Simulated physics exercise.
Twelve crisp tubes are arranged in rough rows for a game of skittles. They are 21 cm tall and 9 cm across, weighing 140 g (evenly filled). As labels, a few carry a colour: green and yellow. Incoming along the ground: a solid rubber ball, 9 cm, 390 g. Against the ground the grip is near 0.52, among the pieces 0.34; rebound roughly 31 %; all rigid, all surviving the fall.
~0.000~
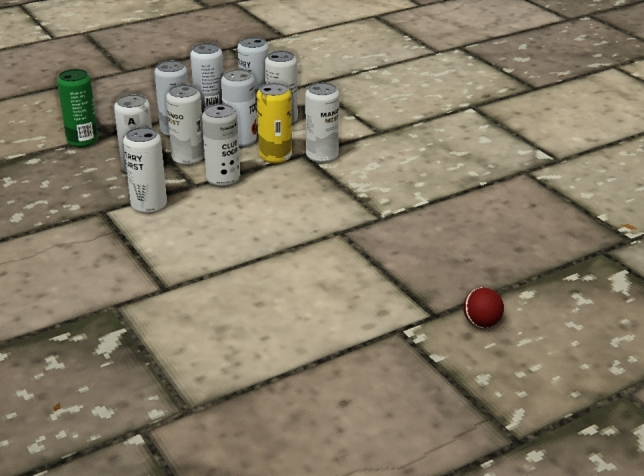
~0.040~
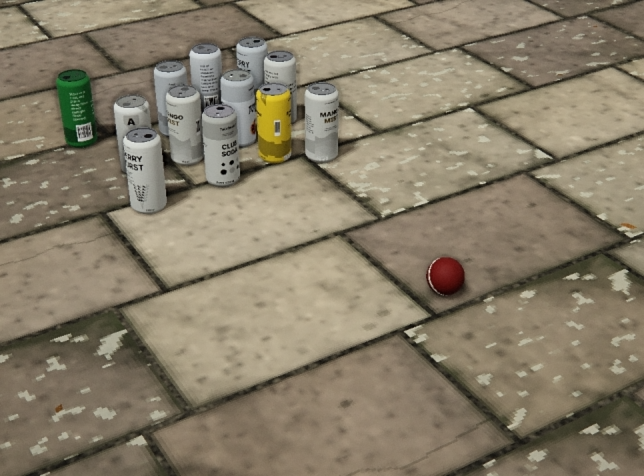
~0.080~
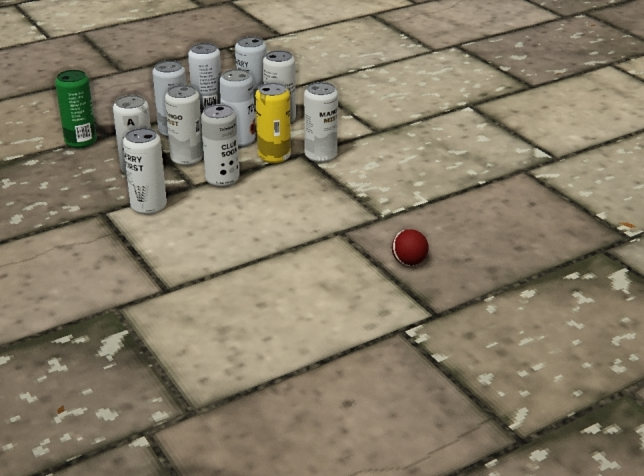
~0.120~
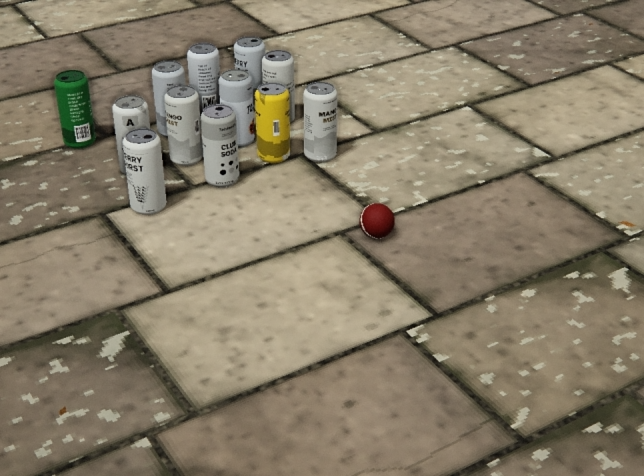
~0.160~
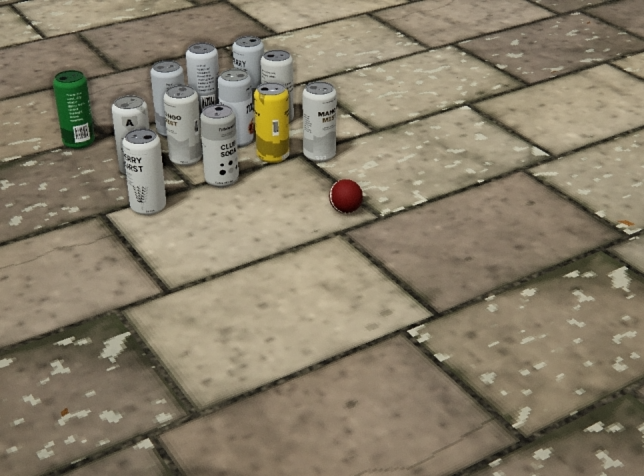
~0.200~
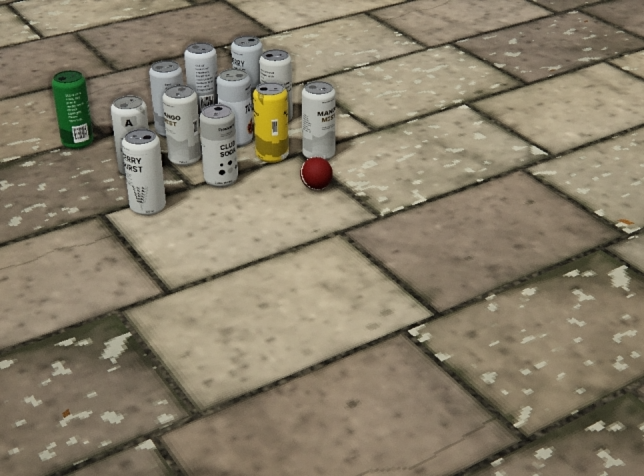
A red ball rolls across the stone paving from the lower right, moving diagonally up and to the left over the slabs. It draws steadily closer to a cluster of upright cans, mostly white with one green and one yellow, until it is just in front of the rightmost white one; the cans stay still.
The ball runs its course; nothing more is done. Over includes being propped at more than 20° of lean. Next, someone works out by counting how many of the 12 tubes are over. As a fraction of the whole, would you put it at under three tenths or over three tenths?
Counted up, it comes to upwards of three tenths.
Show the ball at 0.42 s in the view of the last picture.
Position: About (247, 107).
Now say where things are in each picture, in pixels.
In the first frame (pixels give the middle of a visible side; the camera moves round a little), ball (484, 308) 87 cm before the front row; green tube (87, 114); yellow tube (275, 131); none has stirred.
In the second frame, ball (446, 276) 73 cm before the front row; yellow tube (274, 131).
In the third frame, ball (410, 247) 59 cm before the front row; yellow tube (274, 131).
In the fourth frame, ball (377, 221) 46 cm before the front row; yellow tube (273, 131).
In the fifth frame, ball (346, 196) 32 cm before the front row; yellow tube (272, 130).
In the sixth frame, ball (317, 174) 18 cm before the front row; yellow tube (272, 130); green tube (82, 115); none has stirred.
After 0.42 s, ball still moving; 1 of the 12 tubes over; yellow tube 57° from how it stood.
After 0.82 s, ball still moving; 5 of the 12 tubes over; yellow tube lying flat.
In the end (2.3 s), ball rolling away; 5 of the 12 tubes over; yellow tube lying flat; green tube unmoved. That is 42 per cent. From the last view, middles, yellow tube near (159, 66), green tube near (71, 109).
